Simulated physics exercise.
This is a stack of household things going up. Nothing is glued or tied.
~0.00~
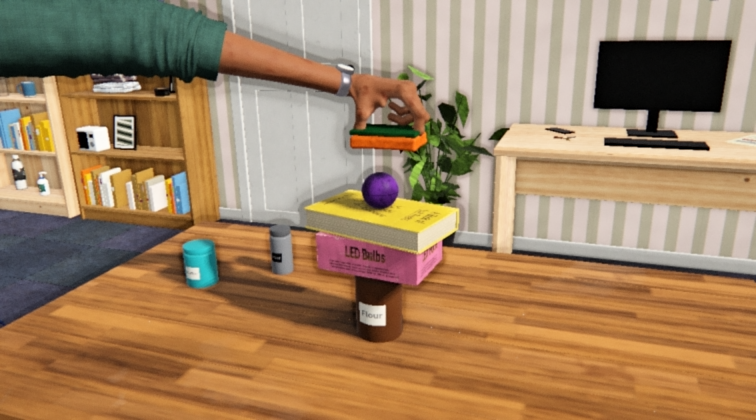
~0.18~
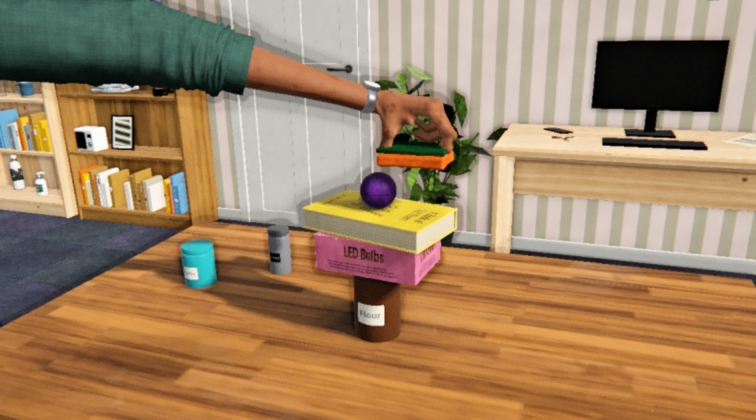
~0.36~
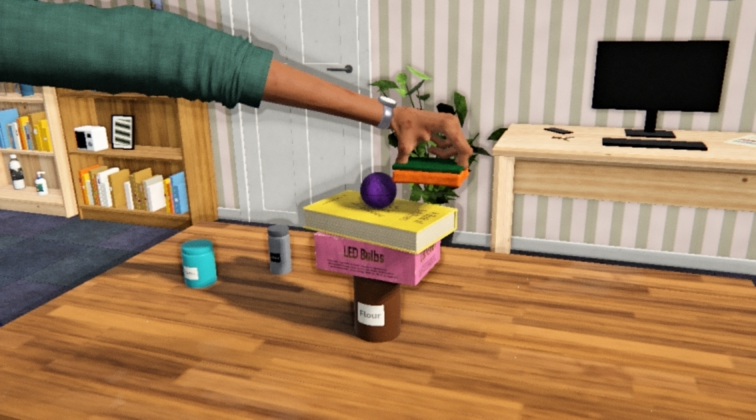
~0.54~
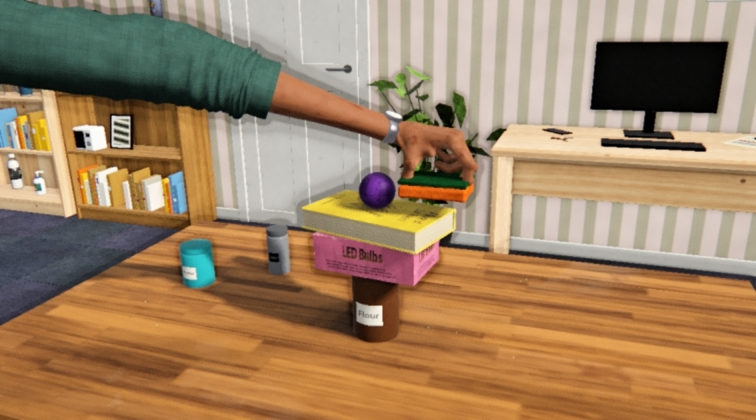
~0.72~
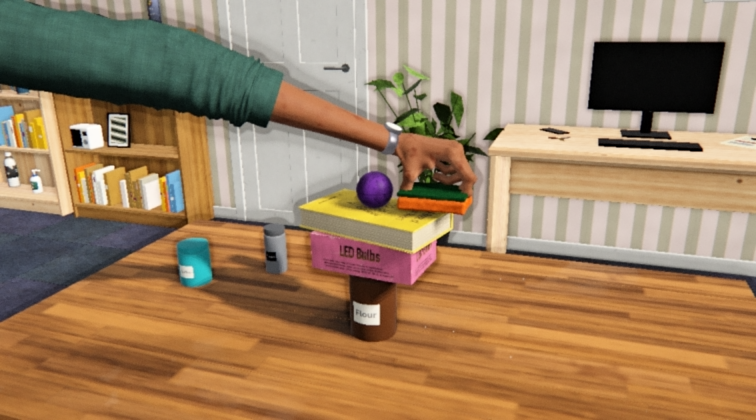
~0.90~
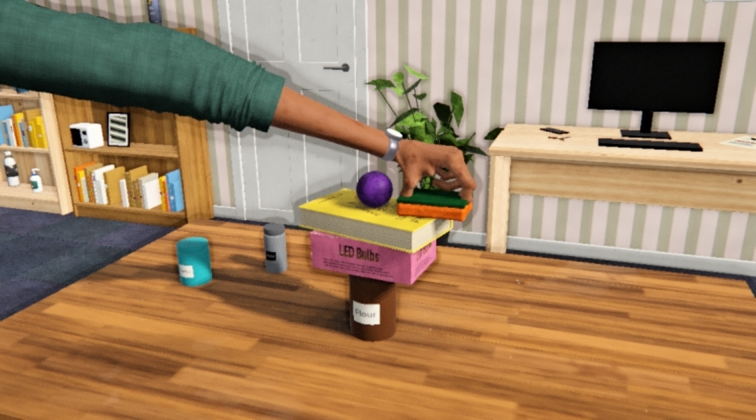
A hand in a dark green sleeve lowers an orange sponge with a green top over a wooden table, seen from slightly above in a room with striped wallpaper, bookshelves and a desk. A purple ball sits on a yellow book, pink box and brown jar, with teal and grey containers at left. The sponge moves rightward and down beside the ball onto the book, still held, as the view shifts slightly.
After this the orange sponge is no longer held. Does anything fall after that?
It keeps its balance.
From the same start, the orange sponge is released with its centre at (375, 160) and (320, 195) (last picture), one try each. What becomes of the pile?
First try: It gives way; second try: It holds.
By 1.70 s, all is still.
By 2.80 s, orange sponge resting near (435, 205).
When it is over (4.0 s), all 7 as before. End places, in pixels of the last picture, orange sponge near (434, 205). The pile stays up.
